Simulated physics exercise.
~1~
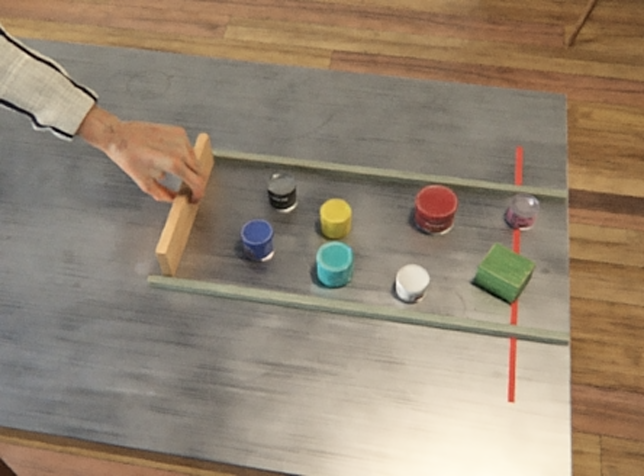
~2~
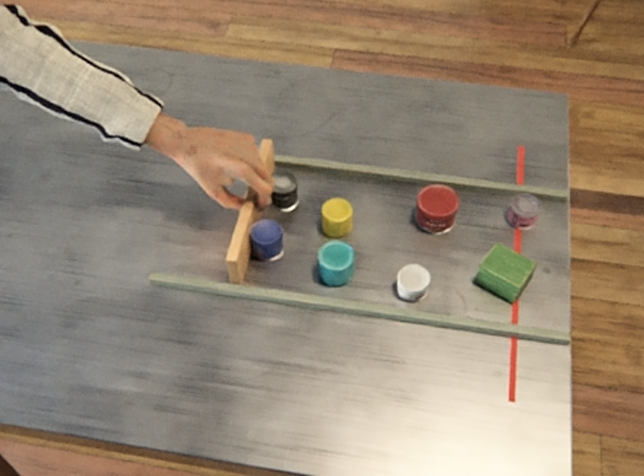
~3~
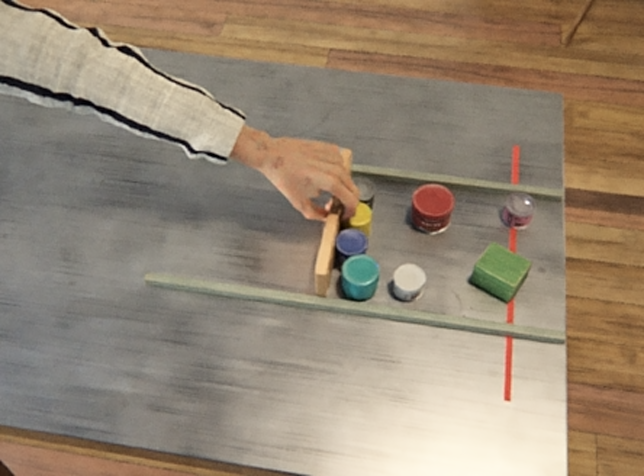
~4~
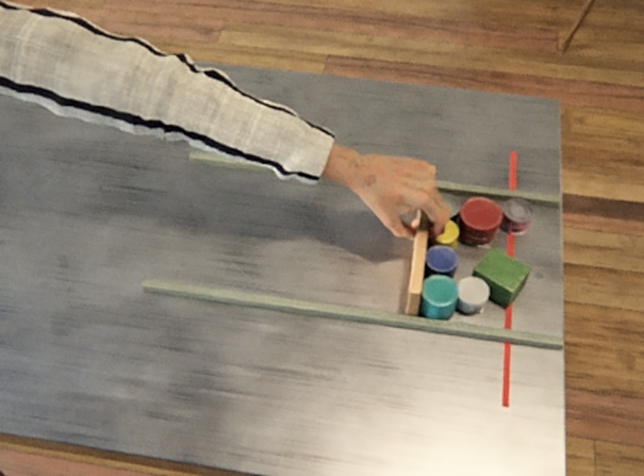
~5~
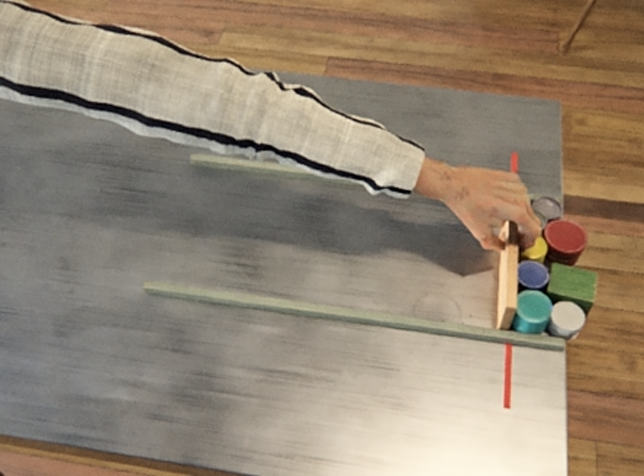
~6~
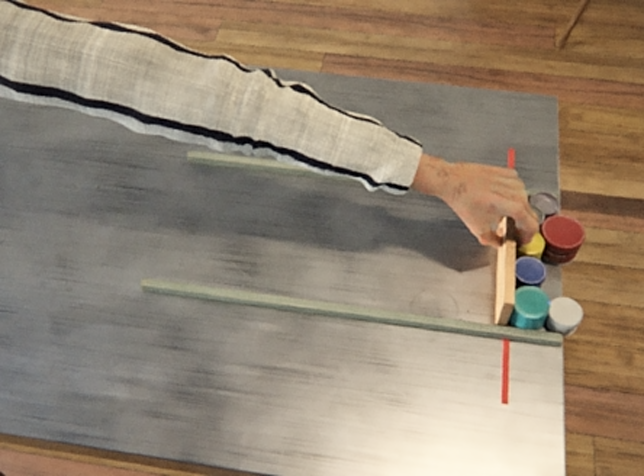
On a grey tabletop between two pale green rails, a hand slides an upright wooden board rightward, gathering small coloured pots and a green block and pushing them past a red strip to the table's edge, where the board stops and the green block drops off while the pots remain.
